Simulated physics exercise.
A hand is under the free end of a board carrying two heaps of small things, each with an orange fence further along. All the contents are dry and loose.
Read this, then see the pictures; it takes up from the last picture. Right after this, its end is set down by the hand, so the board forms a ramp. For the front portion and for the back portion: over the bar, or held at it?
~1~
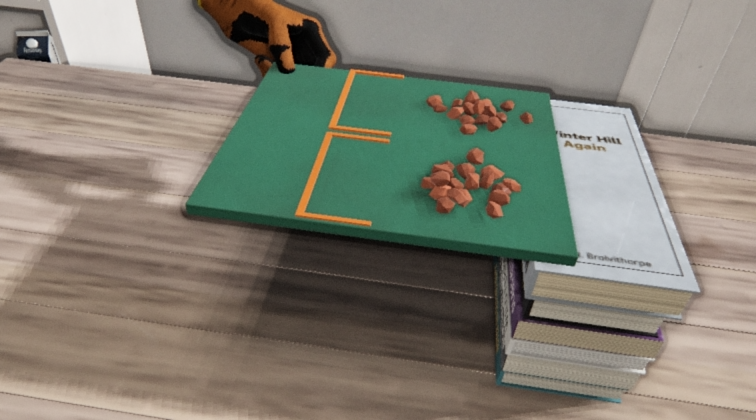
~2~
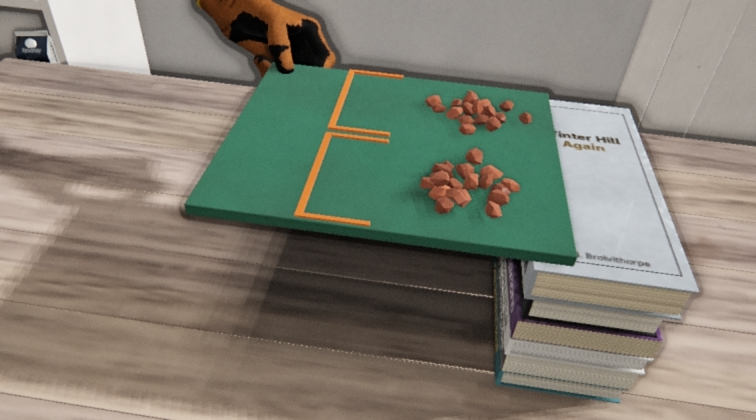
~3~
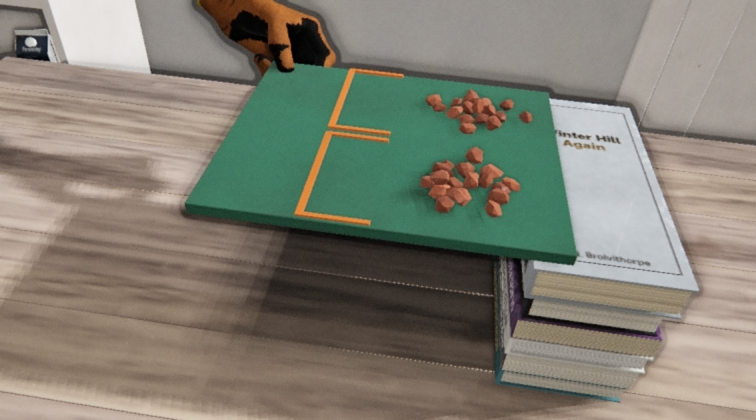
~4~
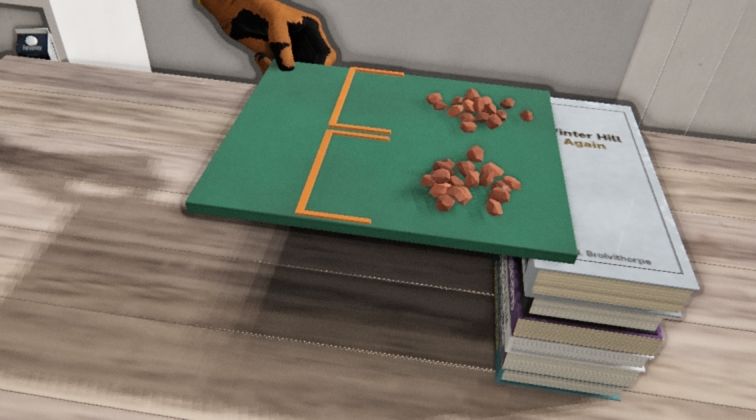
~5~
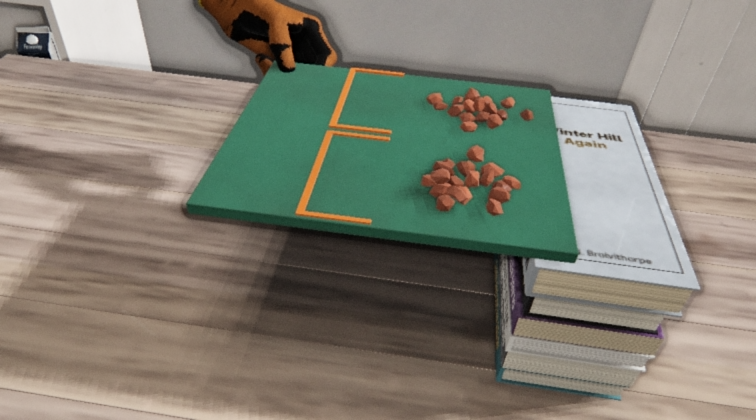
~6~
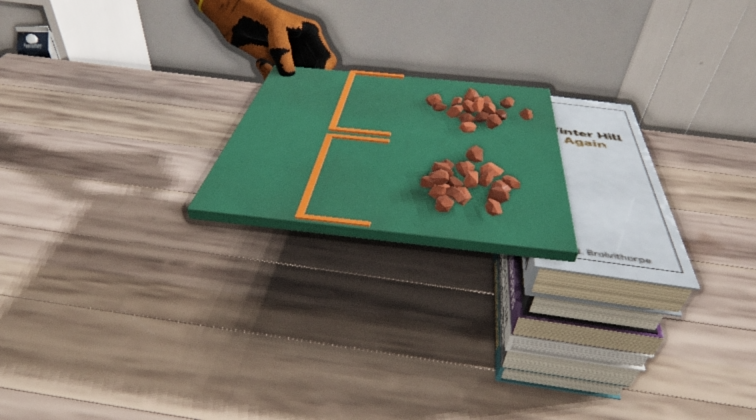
Front portion - over; back portion - over.
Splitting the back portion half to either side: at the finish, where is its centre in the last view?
Its middle ends up near (249, 212).
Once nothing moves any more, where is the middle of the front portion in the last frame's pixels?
Somewhere around (210, 284) once nothing moves.
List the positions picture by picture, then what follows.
Held end of the board at (201, 204), level; book pile at (586, 189), tall, over half the board's length; front portion at (471, 182), a few bits of crushed brick; back portion at (470, 110), a few bits of crushed brick; front bar at (316, 171), much lower than a piece; back bar at (343, 97), much lower than a piece, in the first frame.
Held end of the board at (200, 204), level; back portion at (469, 110), in the second frame.
Held end of the board at (201, 203), level; front portion at (471, 181), in the third frame.
Held end of the board at (201, 201), level; back portion at (470, 107), in the fourth frame.
Held end of the board at (202, 203), level; front portion at (472, 179), in the fifth frame.
Held end of the board at (203, 208), down by 2°; book pile at (586, 185); front portion at (471, 180), not moving; back portion at (470, 107), not moving; front bar at (316, 173); back bar at (343, 99), in the sixth frame.
Then, 0.77 s past the last view, board sloping at 15°; front portion where it was; back portion where it was.
Then, 1.60 s past the last view, board sloping at 29°; front portion on its way down; back portion has reached its bar.
Then, 2.57 s past the last view, board resting at 37°; front portion all past its bar; back portion nearly all past its bar.
Finally, board resting at 37°; front portion all past its bar; back portion nearly all past its bar.
